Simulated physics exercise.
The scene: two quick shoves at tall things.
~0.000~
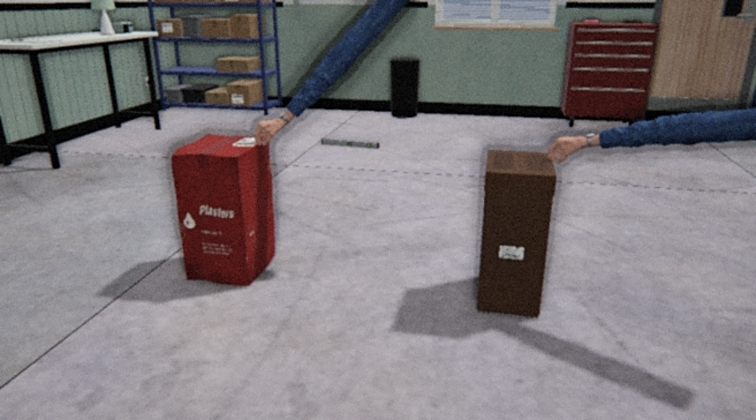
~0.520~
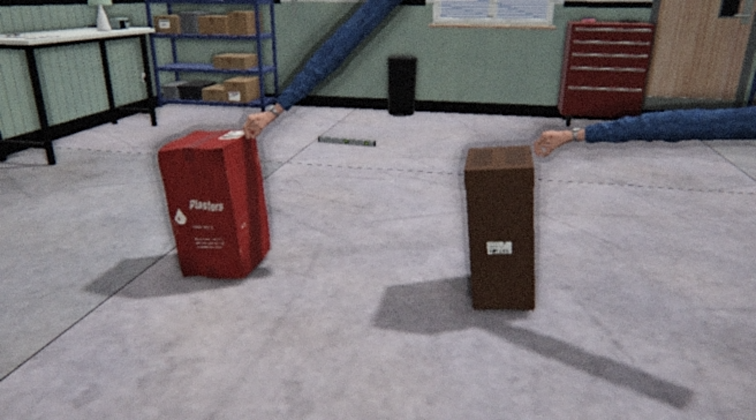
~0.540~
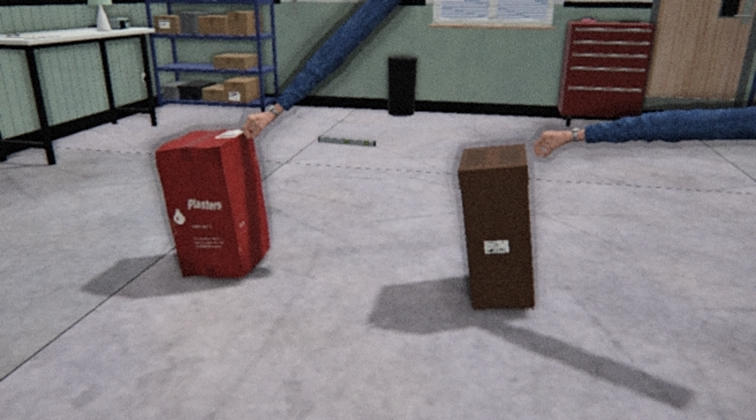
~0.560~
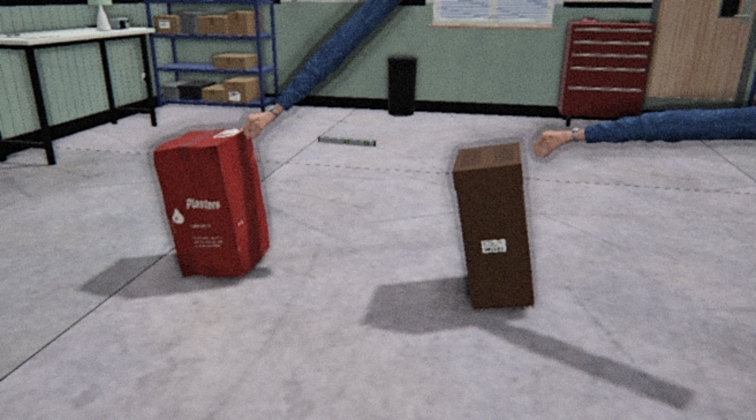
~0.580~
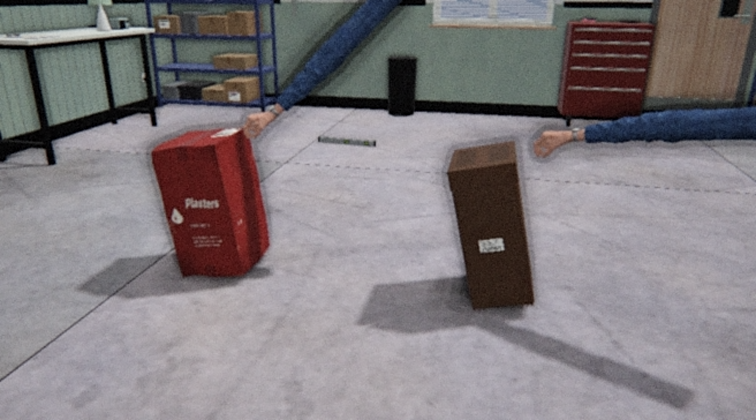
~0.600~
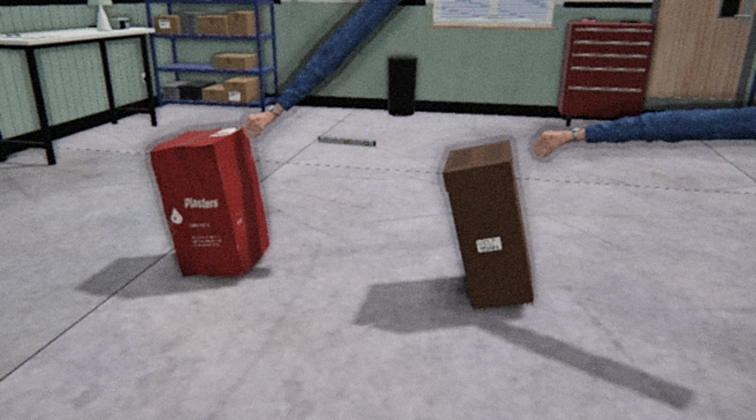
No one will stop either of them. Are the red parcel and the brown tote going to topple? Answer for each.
Outcome: The red parcel settles on its feet, the brown tote topples.
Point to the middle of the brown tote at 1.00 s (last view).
Its middle is close to (441, 228).
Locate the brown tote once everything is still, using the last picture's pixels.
Around (406, 258).
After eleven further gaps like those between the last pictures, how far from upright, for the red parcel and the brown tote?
Then 4° and 30°.
After 0.82 s, red parcel 3° off upright near (221, 204); brown tote 32° off upright near (467, 222).
After 1.00 s, red parcel 3° off upright near (228, 205); brown tote 52° off upright near (441, 228).
After 1.12 s, red parcel upright near (223, 205); brown tote 75° off upright near (416, 244).
In the end (1.8 s), the red parcel rocks back upright, near (224, 206); the brown tote falls over, near (406, 258).
